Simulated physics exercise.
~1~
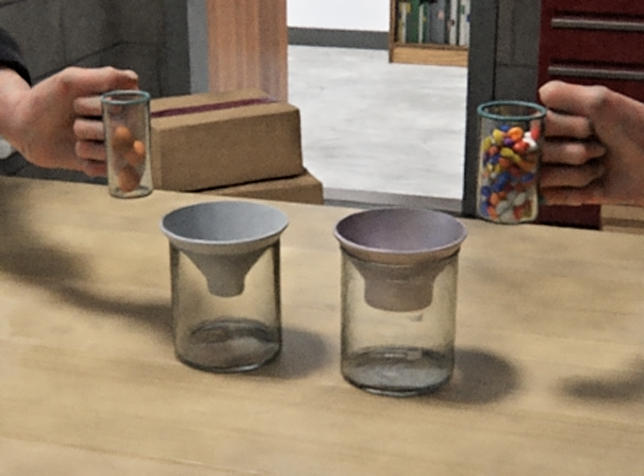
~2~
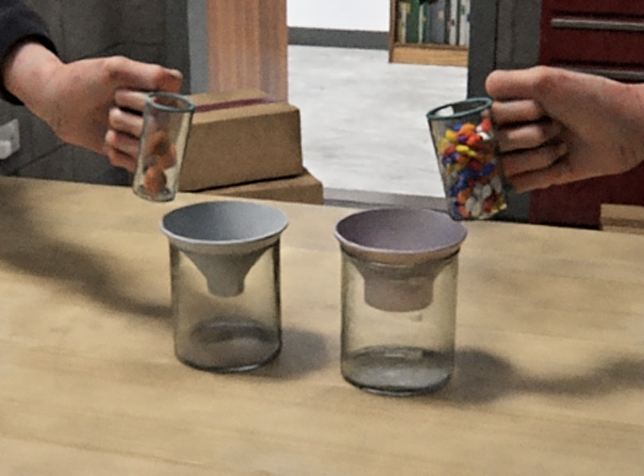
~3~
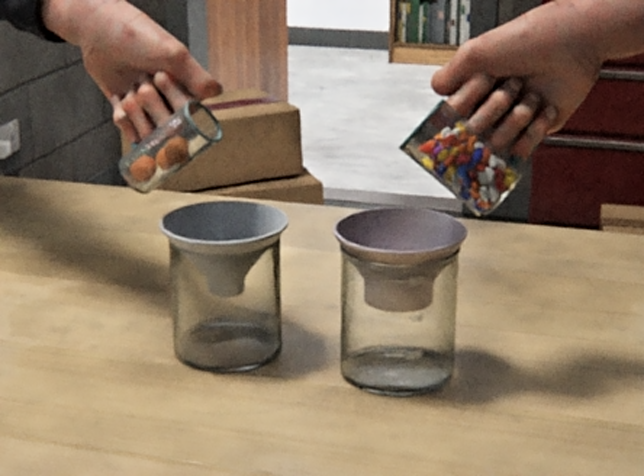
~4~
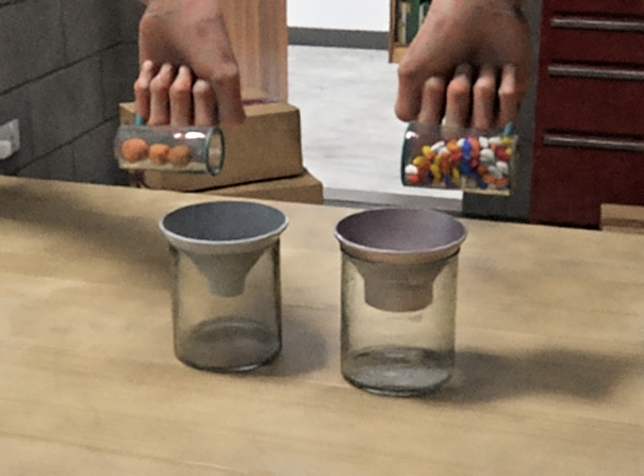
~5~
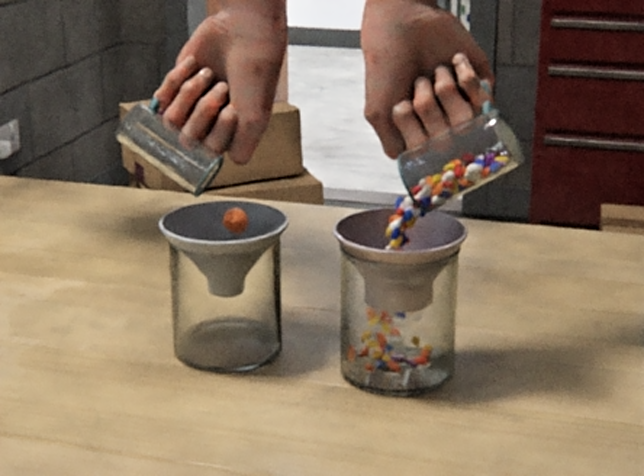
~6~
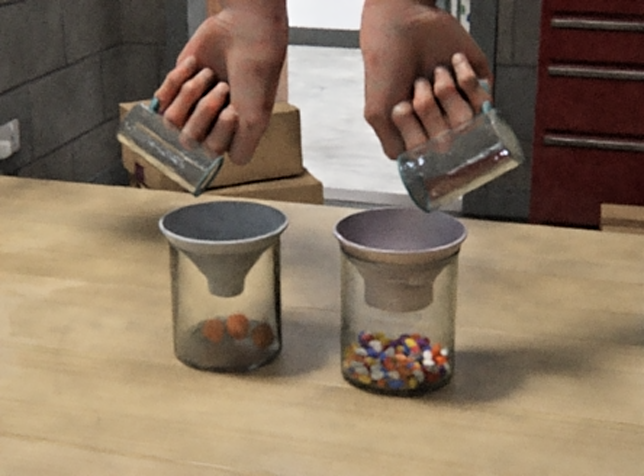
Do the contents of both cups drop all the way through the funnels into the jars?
Yes, the orange balls on the left and the colourful pieces on the right all end up down in their jars, with nothing stuck in either funnel.
